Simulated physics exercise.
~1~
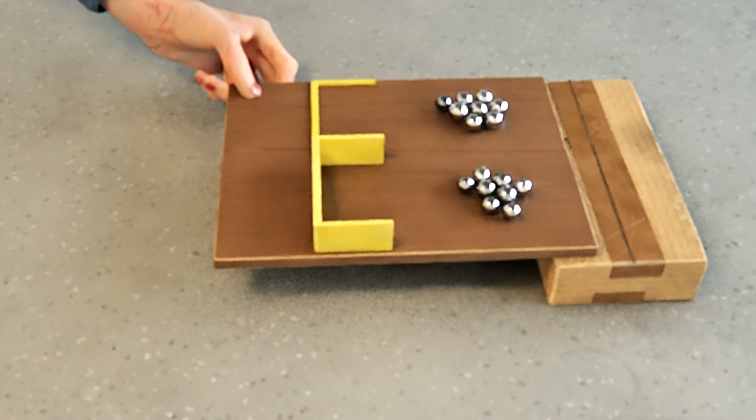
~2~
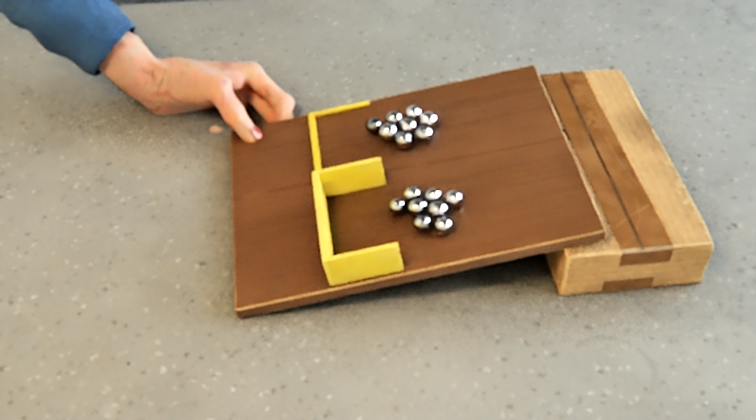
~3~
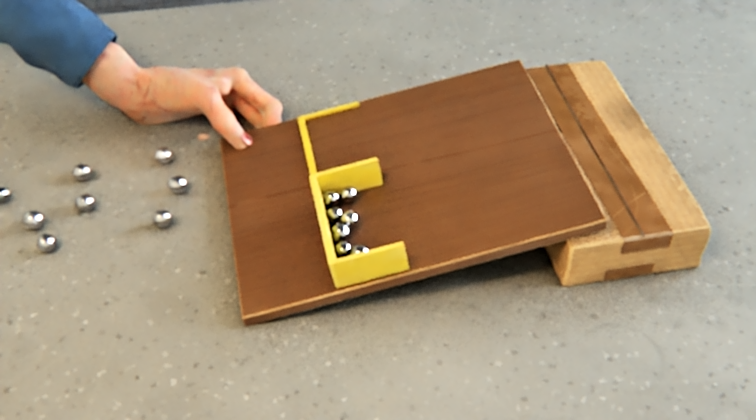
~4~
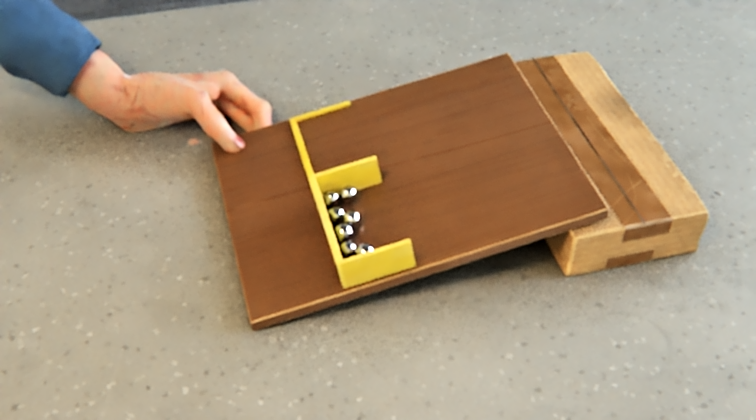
On a tilting brown board, yellow strips stop the front balls while the back ones escape.
